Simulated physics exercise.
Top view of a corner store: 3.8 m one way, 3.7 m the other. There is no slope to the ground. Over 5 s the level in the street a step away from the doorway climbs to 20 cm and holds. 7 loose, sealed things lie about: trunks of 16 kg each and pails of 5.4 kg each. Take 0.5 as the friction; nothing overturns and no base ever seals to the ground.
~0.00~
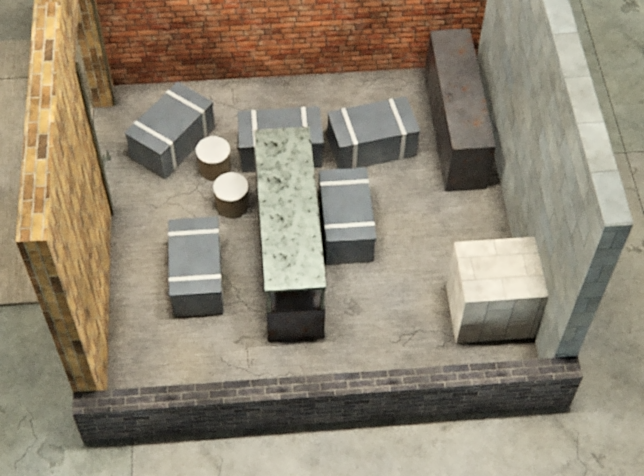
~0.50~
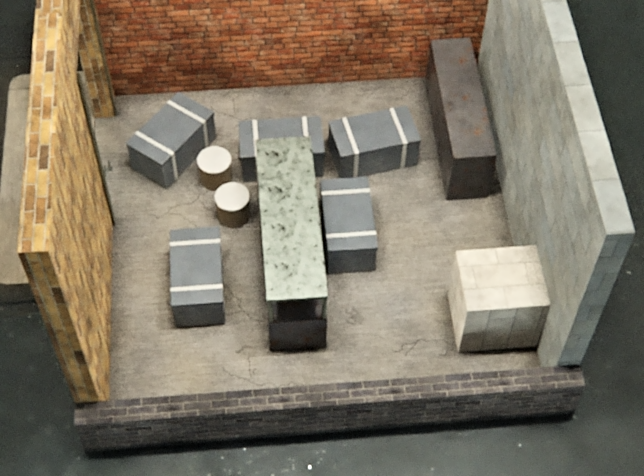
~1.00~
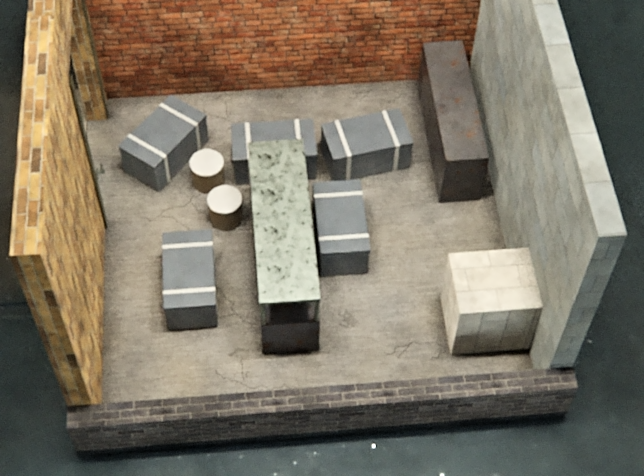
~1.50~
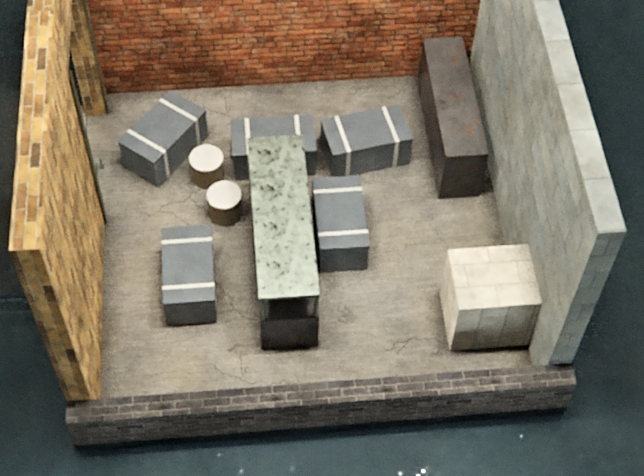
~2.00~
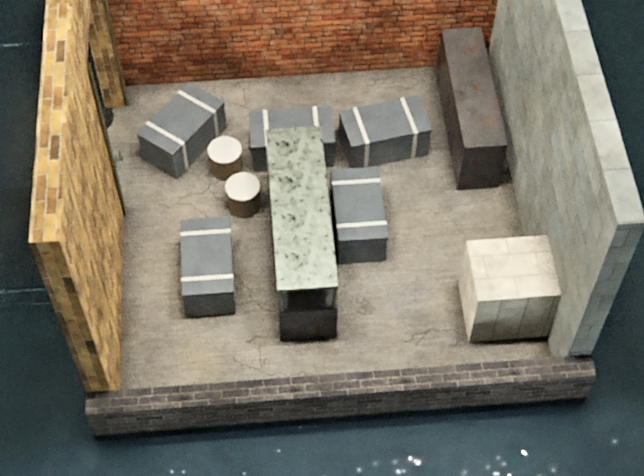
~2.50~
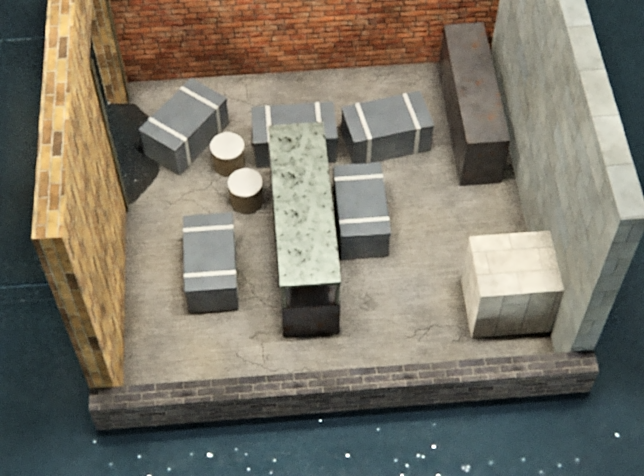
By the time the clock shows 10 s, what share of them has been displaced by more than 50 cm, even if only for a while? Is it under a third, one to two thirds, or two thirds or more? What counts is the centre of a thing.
The share that gets pushed that far will be two thirds or higher.
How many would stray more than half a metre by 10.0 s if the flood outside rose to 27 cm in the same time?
With that change, 7 of them.
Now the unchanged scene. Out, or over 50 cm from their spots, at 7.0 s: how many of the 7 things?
2.
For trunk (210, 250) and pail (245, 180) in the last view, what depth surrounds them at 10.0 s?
6 and 7 cm.
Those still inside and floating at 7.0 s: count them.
The number is 4.
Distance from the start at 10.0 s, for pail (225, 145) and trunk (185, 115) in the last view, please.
140 cm, 200 cm.
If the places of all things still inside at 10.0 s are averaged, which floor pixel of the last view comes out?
I'd say about (324, 242) in the last view.
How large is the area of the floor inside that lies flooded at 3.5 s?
Roughly 1.0 m2 of it is wet.
After 3.5 s 0 of 7 are over 50 cm from their spots; 0 afloat.
After 4.5 s 0 of 7 are over 50 cm from their spots; 0 afloat.
After 7.0 s 2 of 7 are over 50 cm from their spots; 4 afloat.
After 10.0 s 6 of 7 are over 50 cm from their spots, and 7 have been at some point; 7 afloat.
